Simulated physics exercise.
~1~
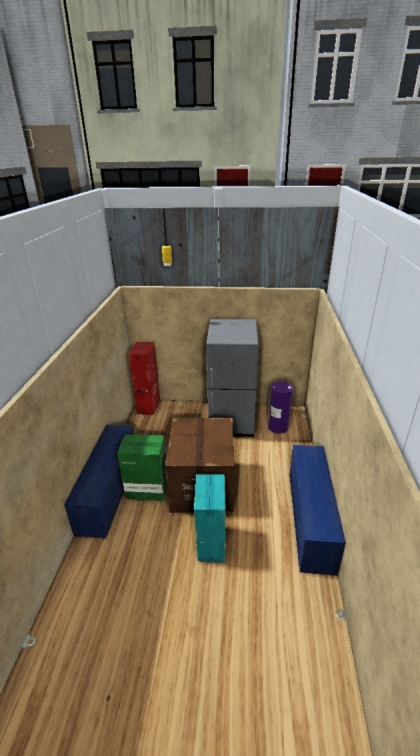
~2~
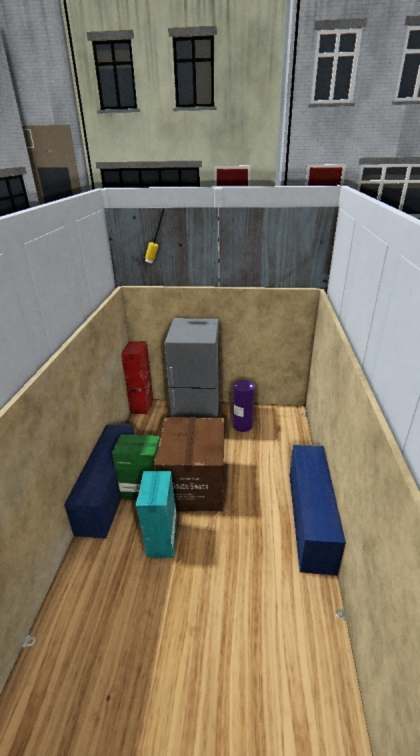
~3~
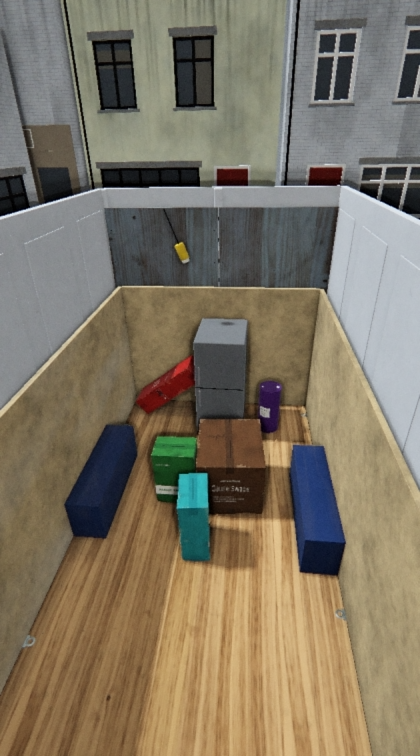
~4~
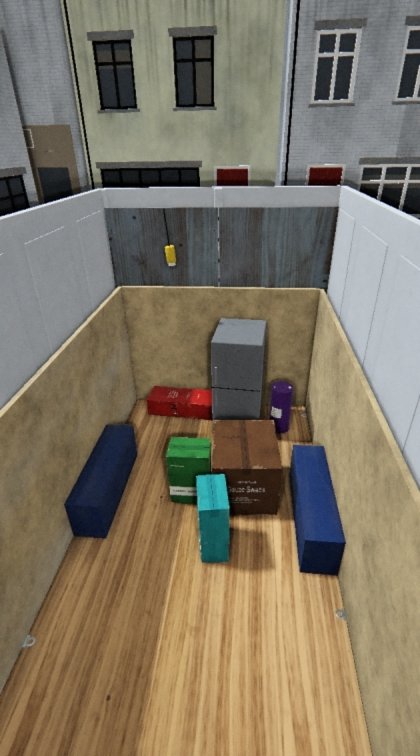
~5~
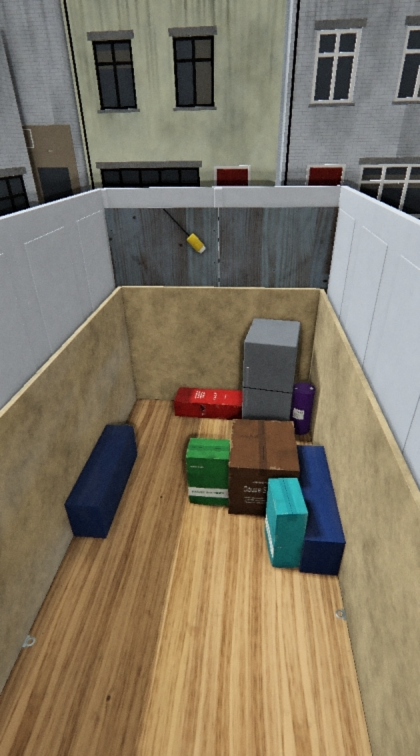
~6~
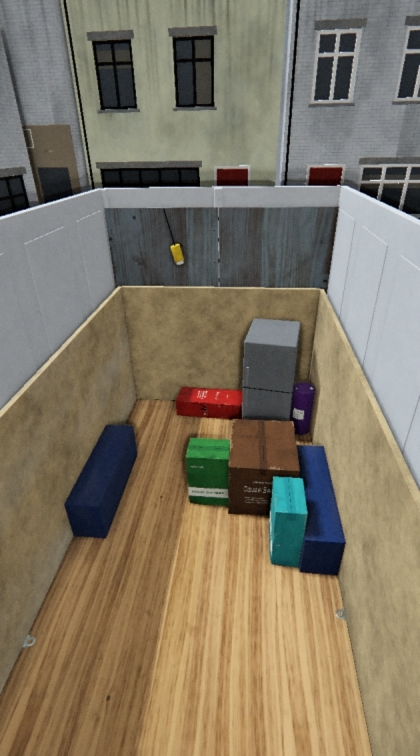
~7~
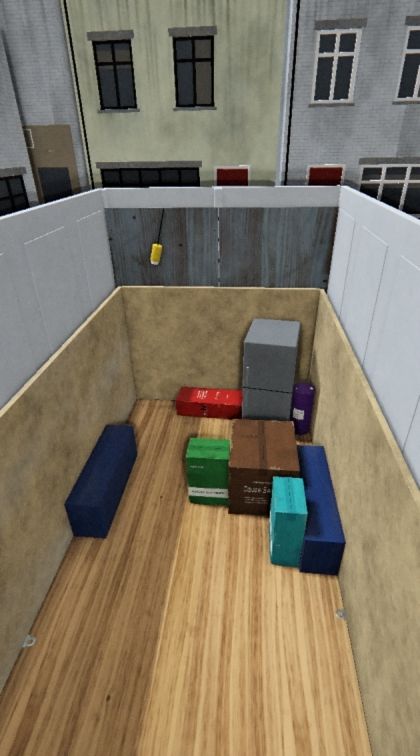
A grey appliance and boxes slide left, then right, and rest upright beside a toppled red box.
